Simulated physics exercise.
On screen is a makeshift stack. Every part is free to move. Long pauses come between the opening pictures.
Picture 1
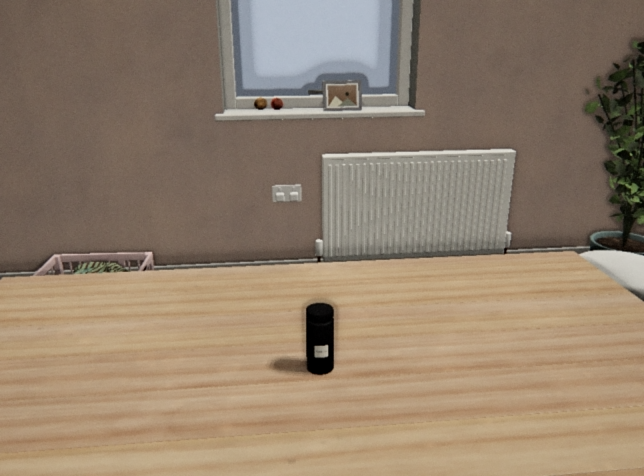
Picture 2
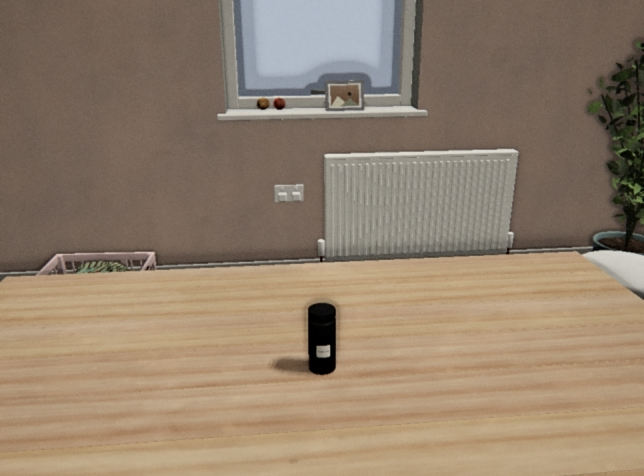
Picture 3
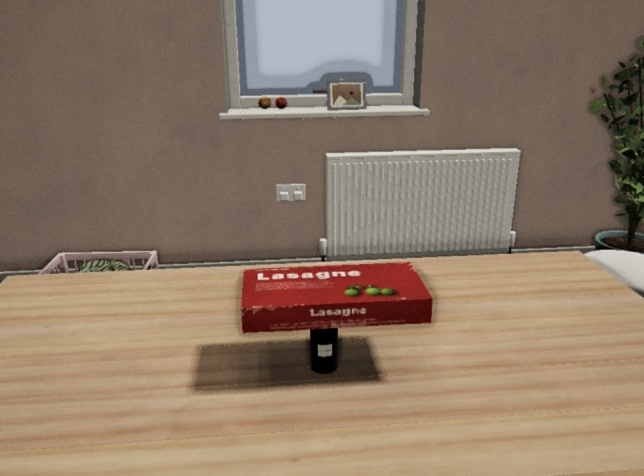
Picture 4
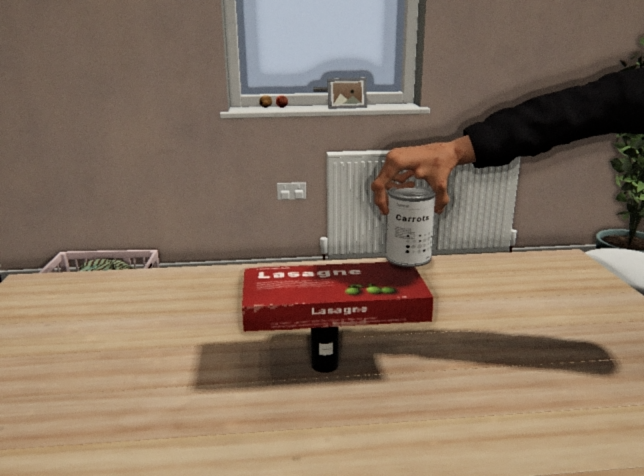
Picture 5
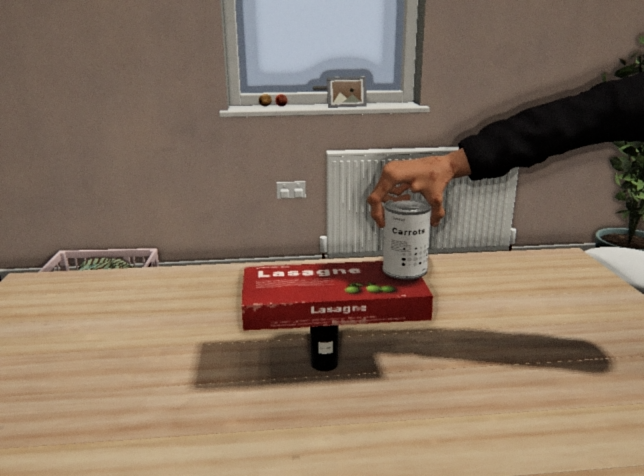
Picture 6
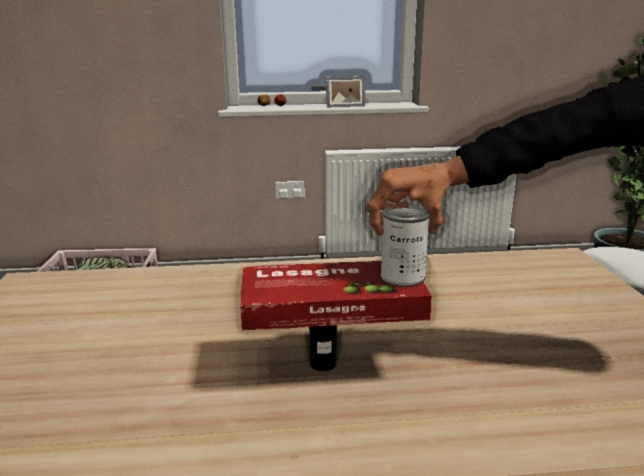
Hand lowering a white carrots tin onto the right side of a red lasagne packet balanced on a small black cylinder.
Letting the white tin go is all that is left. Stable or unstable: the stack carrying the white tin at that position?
The stack does not stay put.
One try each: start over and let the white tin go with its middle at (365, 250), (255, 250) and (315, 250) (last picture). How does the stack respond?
Case 1: Collapse; case 2: Collapse; case 3: Stable.
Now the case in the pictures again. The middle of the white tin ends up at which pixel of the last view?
End spot: Near (480, 328).
Then, 0.30 s later than the last frame, white tin now fallen; red packet tilted by 42°.
Then, 0.40 s later than the last frame, red packet tilted by 63°.
Then, 0.70 s later than the last frame, red packet tilted by 39°; black shaker tilted by 21°.
Then, 0.80 s later than the last frame, red packet now fallen; black shaker tilted by 65°.
When it is over, fallen, white tin, red packet and black shaker. End places, in pixels of the last picture, white tin near (480, 328). The stack loses its balance.
